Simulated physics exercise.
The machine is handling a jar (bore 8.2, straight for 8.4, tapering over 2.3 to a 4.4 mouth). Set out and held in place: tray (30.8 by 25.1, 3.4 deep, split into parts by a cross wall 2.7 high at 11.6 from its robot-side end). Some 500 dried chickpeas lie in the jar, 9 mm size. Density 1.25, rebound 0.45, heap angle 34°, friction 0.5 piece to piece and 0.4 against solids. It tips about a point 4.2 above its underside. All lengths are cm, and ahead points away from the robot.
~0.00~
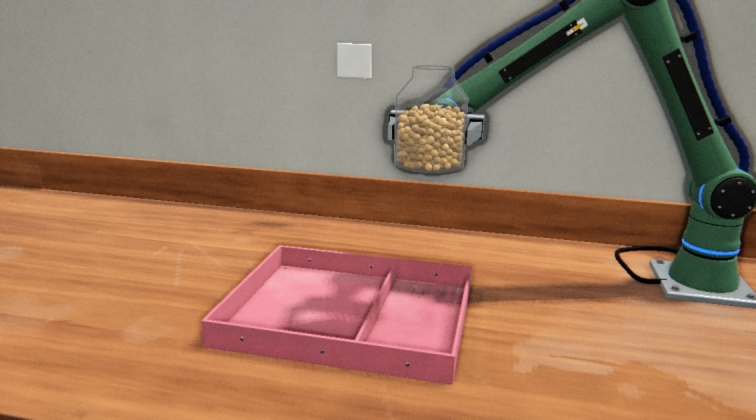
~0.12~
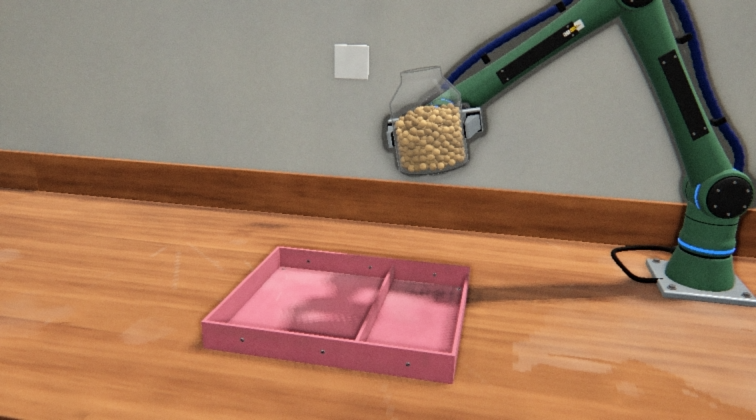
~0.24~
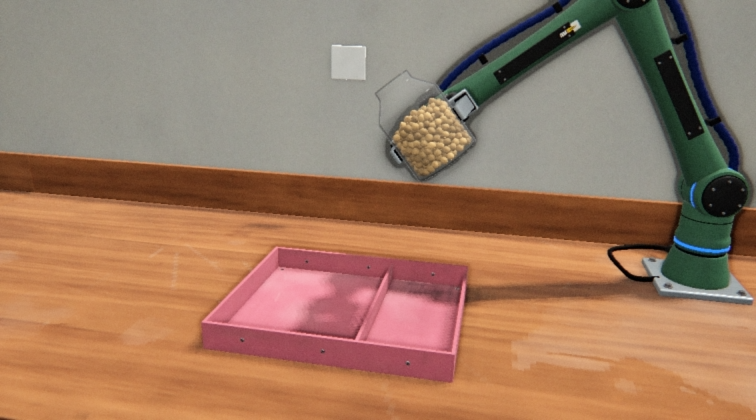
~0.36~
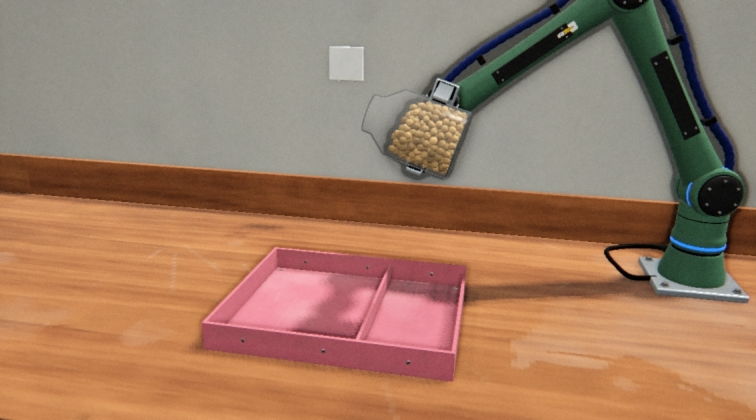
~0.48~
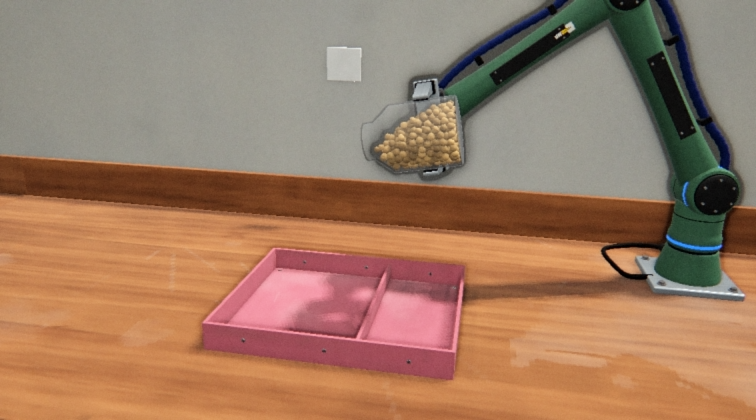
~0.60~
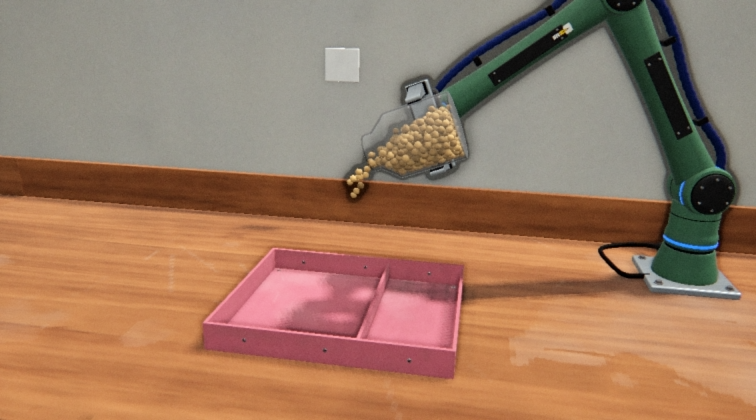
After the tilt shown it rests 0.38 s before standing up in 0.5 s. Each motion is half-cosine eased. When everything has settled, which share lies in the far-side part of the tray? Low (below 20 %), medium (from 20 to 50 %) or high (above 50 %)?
In the far-side part of the tray the share is low, below 20 %.
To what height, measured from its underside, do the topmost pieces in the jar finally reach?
Some 7.5 cm.
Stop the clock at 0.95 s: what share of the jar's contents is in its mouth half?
Some 55 per cent.
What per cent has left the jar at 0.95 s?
About 10 per cent by then.
After 0.95 s, tipped 111°, highest piece 29 above the table; 455 in the jar, 33 in the far-side part, 10 in flight or on a rim.
After 1.30 s, tipped 31°, highest piece 32 above the table; 443 in the jar, 53 in the far-side part, 2 in flight or on a rim.
After 1.68 s, upright, highest piece 30 above the table; 443 in the jar, 55 in the far-side part.
After 2.38 s, upright, highest piece 30 above the table; 443 in the jar, 55 in the far-side part.
In the end, 443 in the jar, 55 in the far-side part. That is 11 % in the far-side part of the tray.
